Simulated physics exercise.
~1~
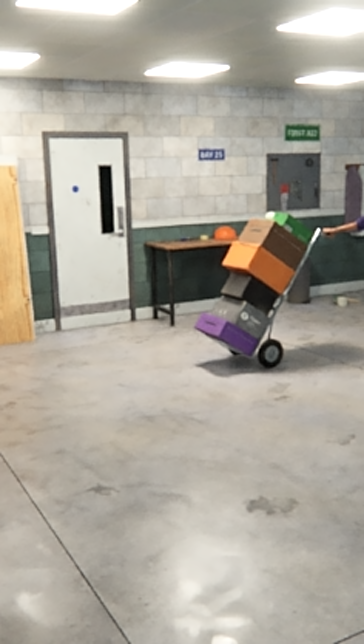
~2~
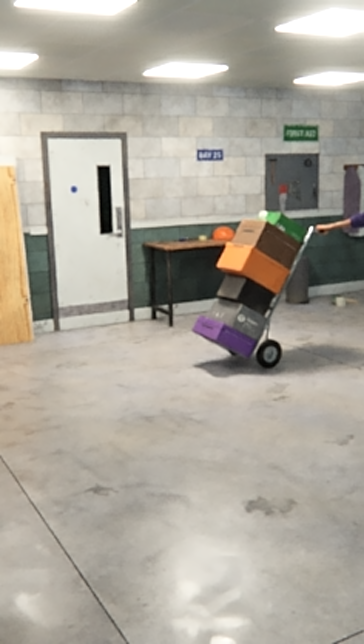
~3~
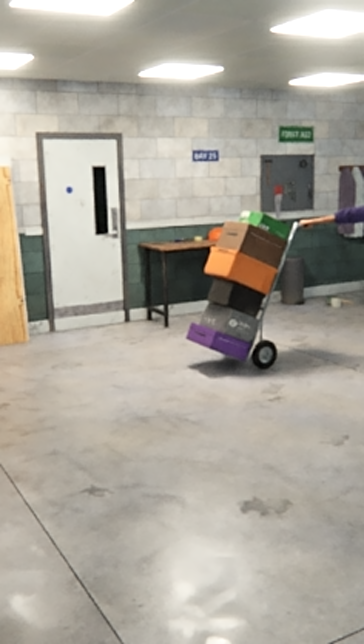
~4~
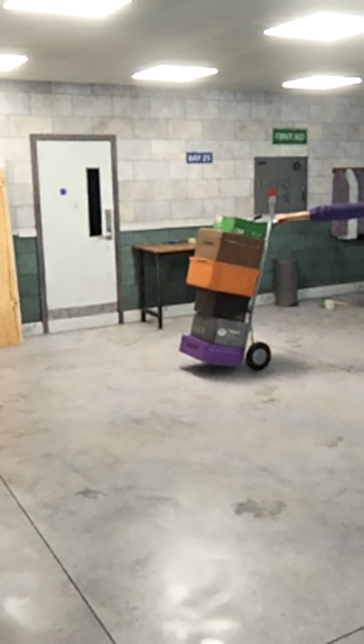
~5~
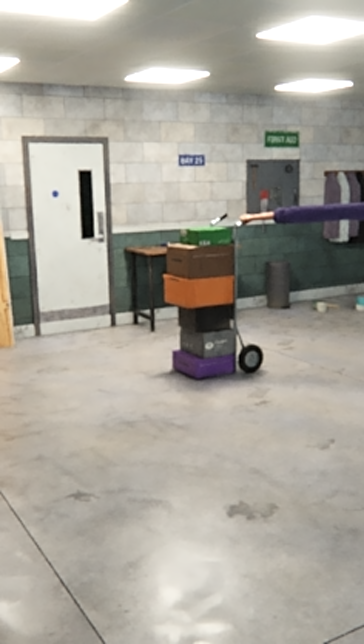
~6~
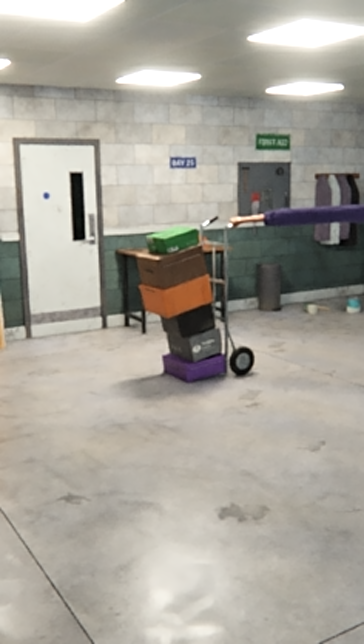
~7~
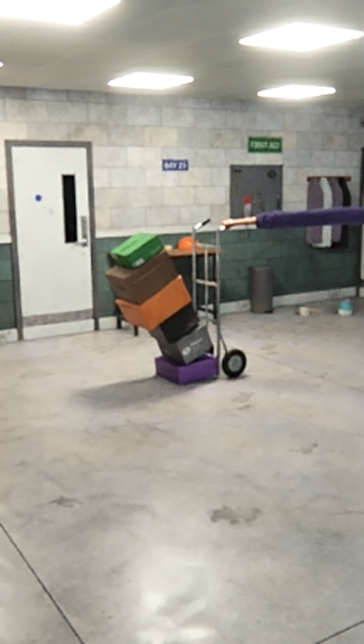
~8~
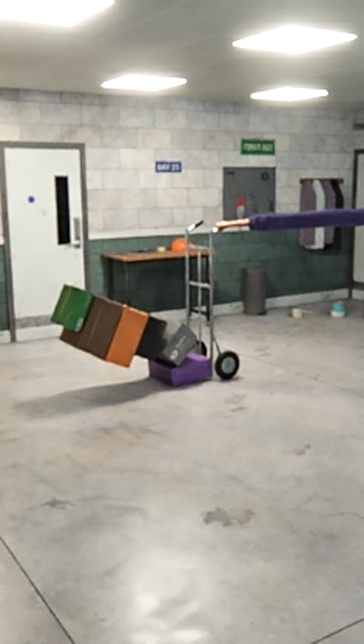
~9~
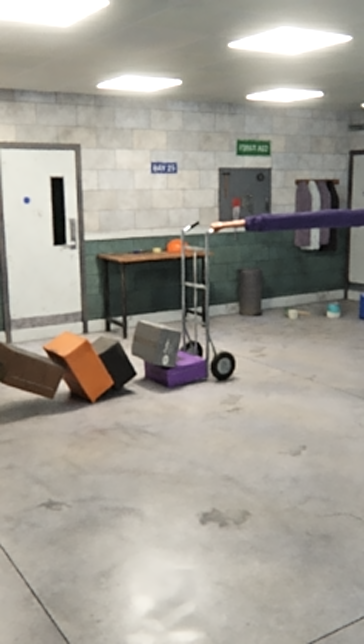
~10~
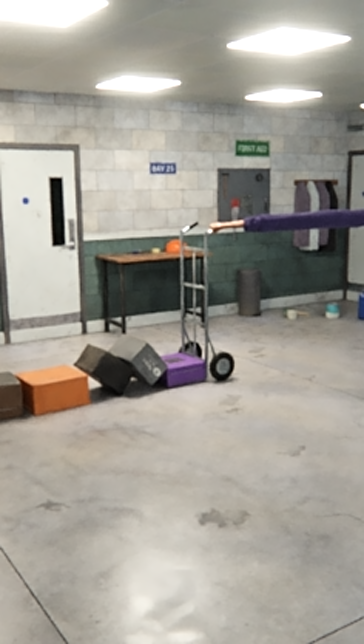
The video shows an arm in a purple sleeve tipping a loaded hand truck upright, whereupon its loose stack topples left, spilling green, brown, orange and black containers across the floor, while the grey box tips over beside the purple toolbox, which stays on the truck's plate.
